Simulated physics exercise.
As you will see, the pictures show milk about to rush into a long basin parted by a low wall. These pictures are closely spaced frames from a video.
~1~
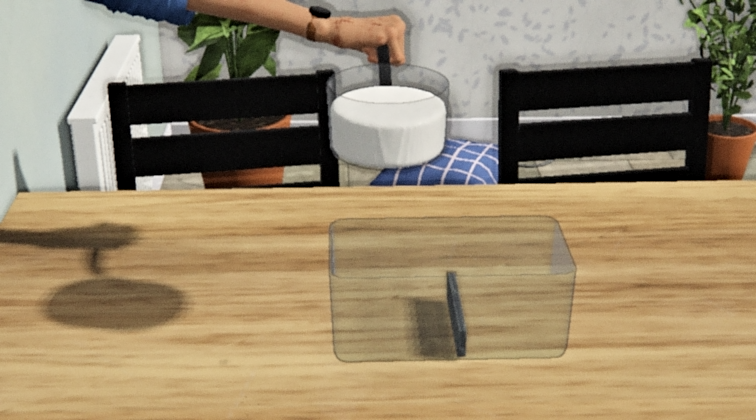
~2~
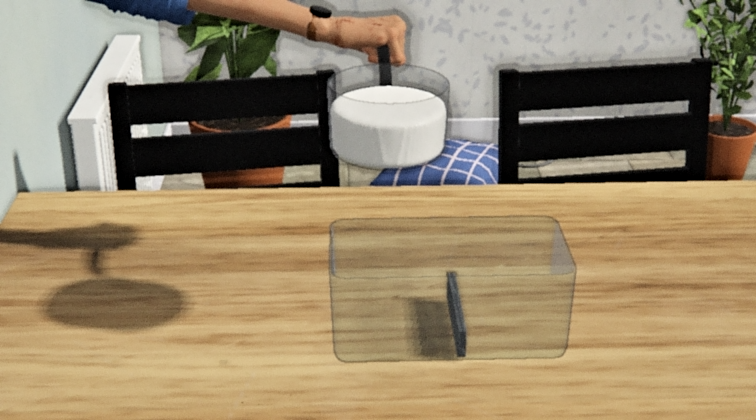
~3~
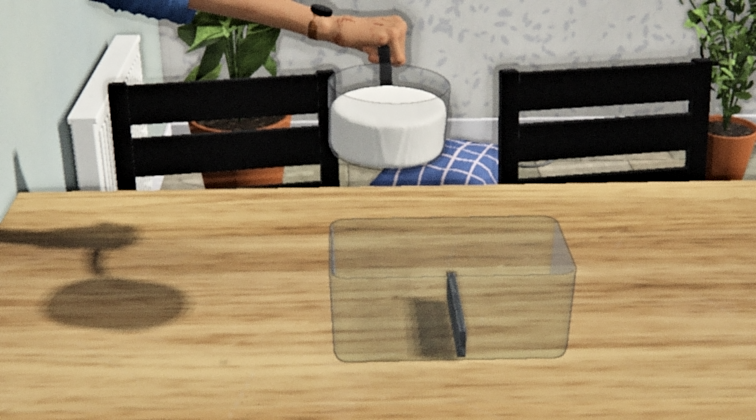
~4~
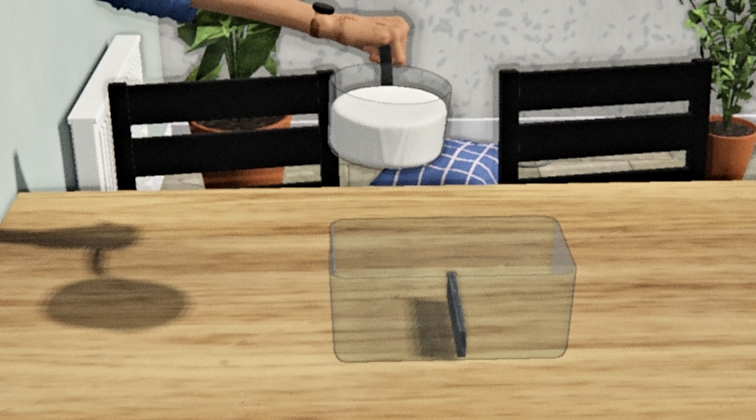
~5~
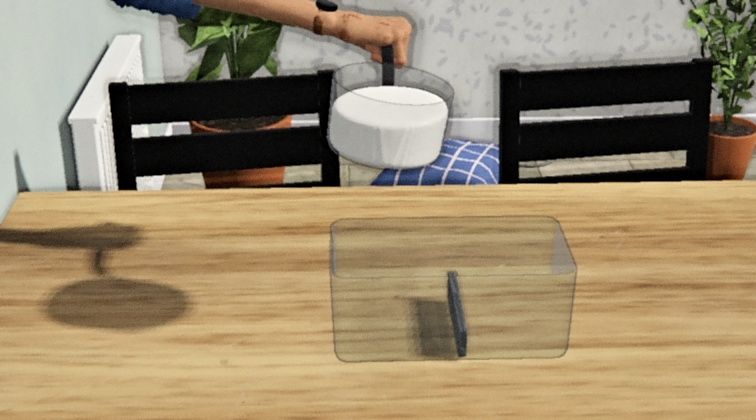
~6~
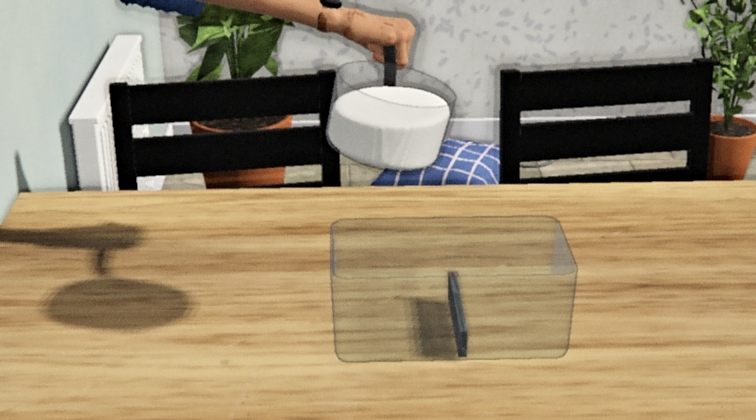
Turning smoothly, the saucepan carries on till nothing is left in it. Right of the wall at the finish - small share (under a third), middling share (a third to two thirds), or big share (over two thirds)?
Big.
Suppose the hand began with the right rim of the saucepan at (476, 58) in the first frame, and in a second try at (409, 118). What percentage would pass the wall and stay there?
Close to 70 % for the first start and close to 45 % for the second.
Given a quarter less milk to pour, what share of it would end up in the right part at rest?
Close to 80 per cent, more or less.
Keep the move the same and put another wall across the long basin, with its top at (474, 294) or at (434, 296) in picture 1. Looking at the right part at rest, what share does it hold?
That'd be about 65 percent for the first and about 90 percent for the other.
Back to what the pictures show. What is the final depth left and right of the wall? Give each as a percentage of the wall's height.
Close to 20 for the left and 80 for the right.
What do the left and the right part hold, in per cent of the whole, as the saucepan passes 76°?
About 0 % left and about 5 % right.
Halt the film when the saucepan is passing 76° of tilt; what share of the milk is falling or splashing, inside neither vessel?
Around 35 %.
A moment on, the tilt is 76° and 62 per cent is still to pour, 0 is left of the wall and 4 right of it.
Next, the tilt is 114° and 8 per cent is still to pour, 6 is left of the wall and 71 right of it.
Then the tilt is 119° and 0 per cent is still to pour, 20 is left of the wall and 78 right of it.
Later the tilt is 119° and 0 per cent is still to pour, 22 is left of the wall and 76 right of it.
In the end 22 per cent lies left of the wall, 76 right of it and 2 outside.
